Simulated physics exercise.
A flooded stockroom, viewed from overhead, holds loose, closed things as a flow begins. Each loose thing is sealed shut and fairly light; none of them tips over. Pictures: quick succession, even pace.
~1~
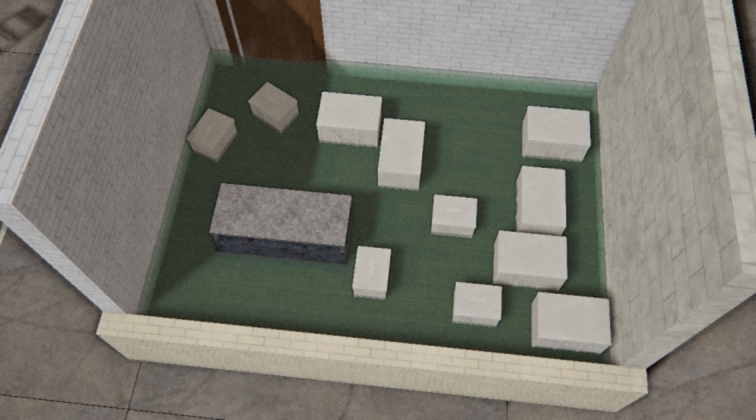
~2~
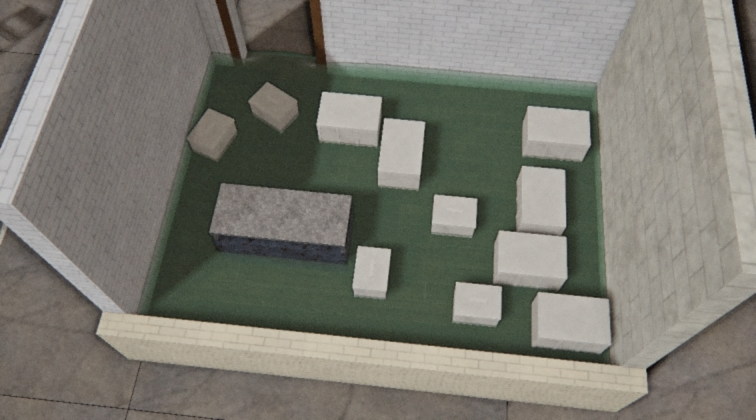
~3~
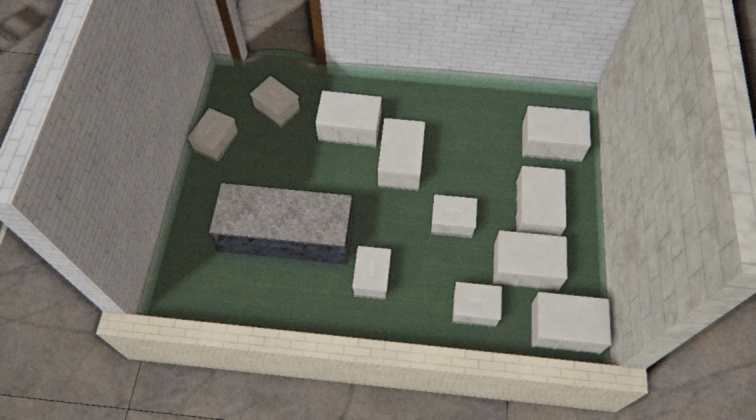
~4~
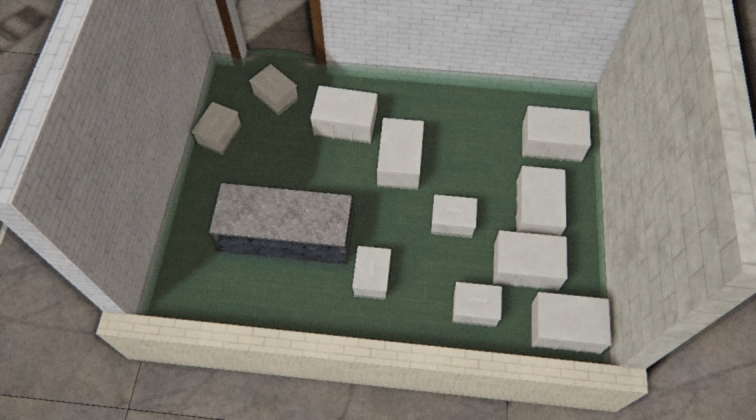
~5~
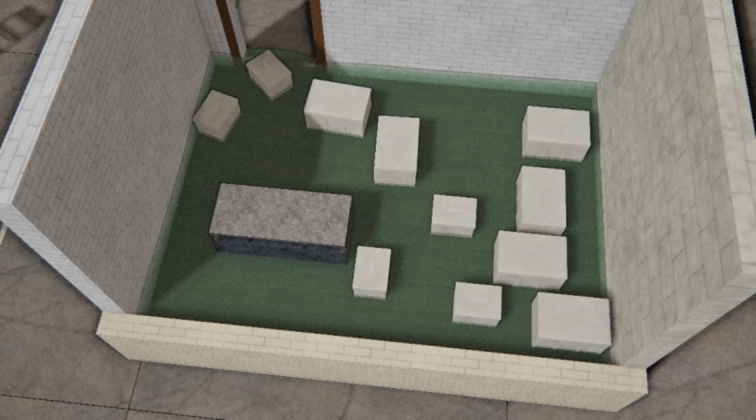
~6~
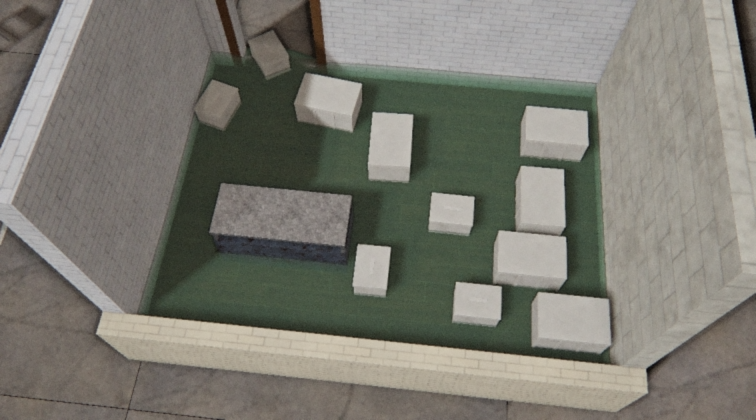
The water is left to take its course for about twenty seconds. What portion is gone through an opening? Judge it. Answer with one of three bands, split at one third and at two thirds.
One third to two thirds.
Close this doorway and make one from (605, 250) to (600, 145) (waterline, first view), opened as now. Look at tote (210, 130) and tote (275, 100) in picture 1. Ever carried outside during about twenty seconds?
One after the other: Kept in, left behind.
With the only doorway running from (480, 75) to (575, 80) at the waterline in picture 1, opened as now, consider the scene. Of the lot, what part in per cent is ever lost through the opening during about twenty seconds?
Result: Close to 70 %.
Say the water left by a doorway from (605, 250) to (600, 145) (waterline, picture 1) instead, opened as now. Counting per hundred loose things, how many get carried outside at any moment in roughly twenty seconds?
It comes to about 80 per cent.
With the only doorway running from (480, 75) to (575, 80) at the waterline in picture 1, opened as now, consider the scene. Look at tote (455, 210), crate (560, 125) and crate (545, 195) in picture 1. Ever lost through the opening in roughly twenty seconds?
Per item as listed - swept away, swept away, swept away.
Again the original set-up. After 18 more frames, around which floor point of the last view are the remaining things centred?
Mean position: Approx. (461, 219) px.
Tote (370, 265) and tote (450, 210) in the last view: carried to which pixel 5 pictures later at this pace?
First object around (367, 238); second object around (423, 182).
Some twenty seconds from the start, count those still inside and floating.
Exactly 5 of them.
A moment on, 2 of 11 are out; 9 afloat.
Next, 4 of 11 are out; 7 afloat.
Later, 5 of 11 are out; 6 afloat.
In the end, 6 of 11 are out; 5 afloat.
